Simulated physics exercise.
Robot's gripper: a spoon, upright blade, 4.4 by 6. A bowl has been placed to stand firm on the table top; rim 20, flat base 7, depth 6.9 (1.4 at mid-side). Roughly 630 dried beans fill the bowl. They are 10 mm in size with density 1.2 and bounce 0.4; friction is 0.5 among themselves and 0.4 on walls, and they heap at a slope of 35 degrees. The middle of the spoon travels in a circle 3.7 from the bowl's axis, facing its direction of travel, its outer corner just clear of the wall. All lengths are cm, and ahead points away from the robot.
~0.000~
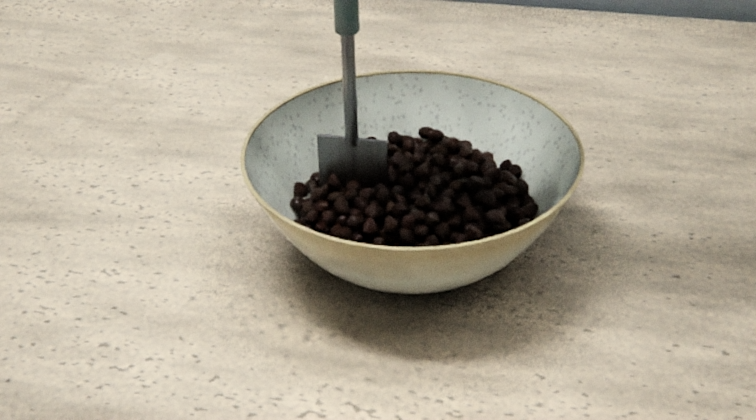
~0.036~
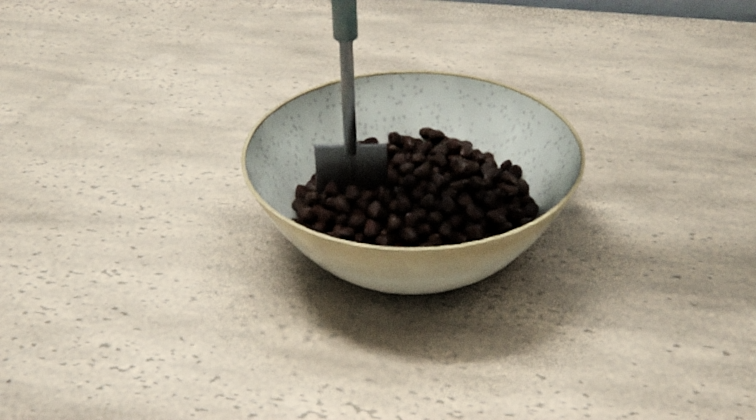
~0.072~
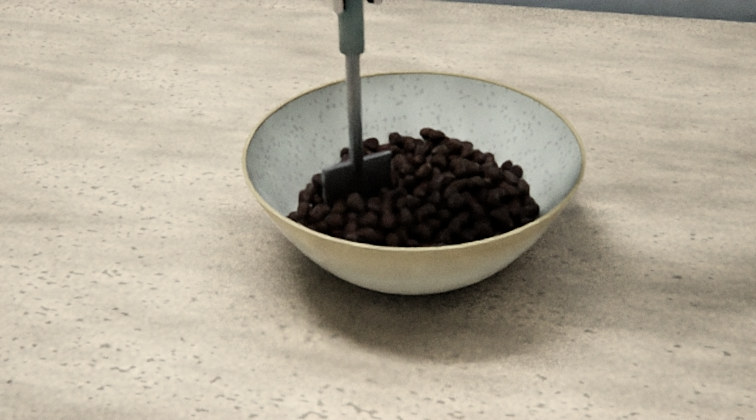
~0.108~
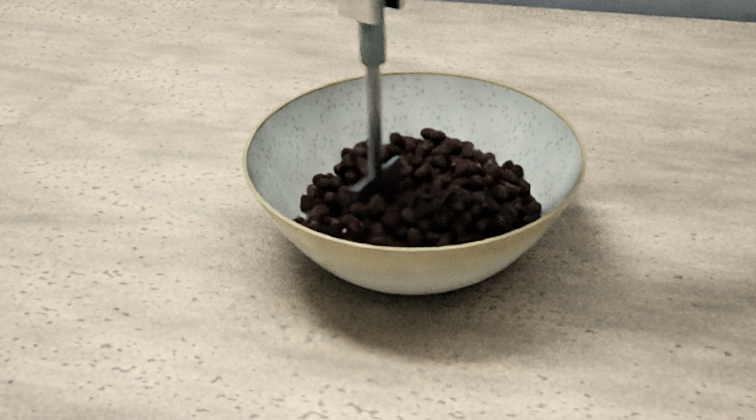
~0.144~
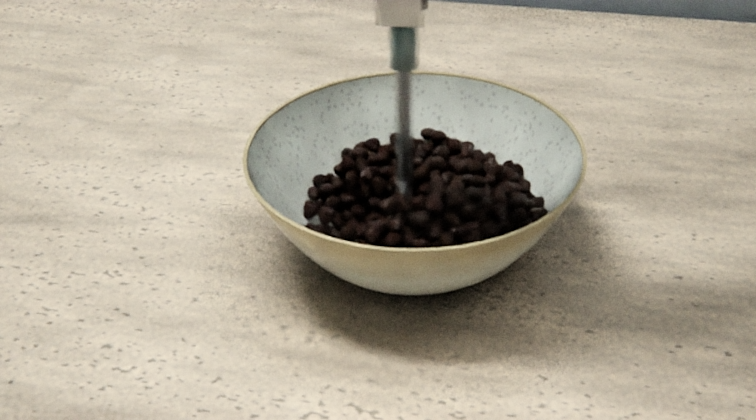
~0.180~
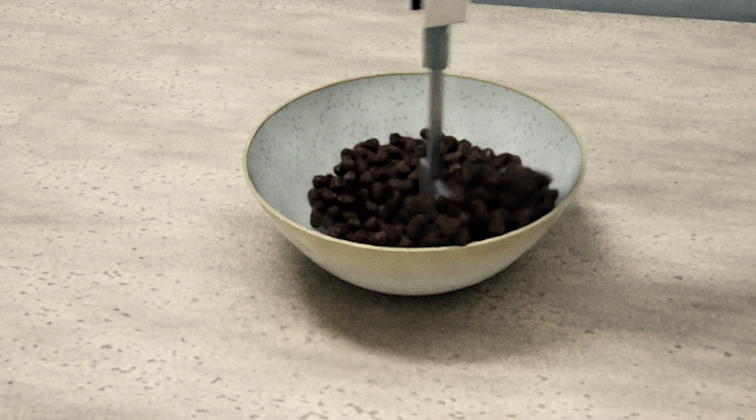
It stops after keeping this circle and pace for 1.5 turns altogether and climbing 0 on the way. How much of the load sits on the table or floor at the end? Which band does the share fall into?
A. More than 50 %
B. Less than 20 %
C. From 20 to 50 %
B, less than 20 %.
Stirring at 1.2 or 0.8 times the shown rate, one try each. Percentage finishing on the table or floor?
It would be some 20 and 0 percent respectively.
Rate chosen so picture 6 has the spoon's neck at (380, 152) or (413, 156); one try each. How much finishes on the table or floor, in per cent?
First try: About 5 %; second try: About 5 %.
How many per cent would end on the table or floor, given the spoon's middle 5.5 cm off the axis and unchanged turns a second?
It would be close to 30 per cent then.
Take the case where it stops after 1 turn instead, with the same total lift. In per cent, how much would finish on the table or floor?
Close to 5 in a hundred.
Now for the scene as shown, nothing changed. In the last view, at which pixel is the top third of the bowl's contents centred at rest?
Looks like roughly (498, 170) to me.
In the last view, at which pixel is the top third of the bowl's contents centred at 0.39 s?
The upper third is centred close to (393, 114).
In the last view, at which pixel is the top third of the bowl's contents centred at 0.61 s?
Somewhere around (394, 234), I think.
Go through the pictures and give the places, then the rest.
The spoon neck at (351, 116), 0° round; upper third of the load around (419, 195), from x 300 to 530, top at y 135; 628 in the bowl, in the first frame.
The spoon neck at (349, 123), 12° round; upper third of the load around (417, 197), from x 295 to 530, top at y 135, in the second frame.
The spoon neck at (356, 138), 39° round; upper third of the load around (410, 208), from x 290 to 530, top at y 135, in the third frame.
The spoon neck at (376, 150), 66° round; upper third of the load around (422, 220), from x 295 to 535, top at y 135, in the fourth frame.
The spoon neck at (405, 156), 94° round; upper third of the load around (444, 217), from x 305 to 535, top at y 135, in the fifth frame.
The spoon neck at (435, 154), 121° round; upper third of the load around (471, 207), from x 315 to 550, top at y 135; 628 in the bowl, in the sixth frame.
After 0.39 s, 282° round, highest piece 9 above the table; 603 in the bowl, 10 on the table or floor, 15 in flight or on the tool.
After 0.61 s, 84° round, highest piece 8 above the table; 586 in the bowl, 34 on the table or floor, 8 in flight or on the tool.
After 0.91 s, 180° round, highest piece 7 above the table; 571 in the bowl, 57 on the table or floor.
After 1.61 s, 180° round, highest piece 7 above the table; 571 in the bowl, 57 on the table or floor.
In the end, 571 in the bowl, 57 on the table or floor. That is 9 % on the table or floor.
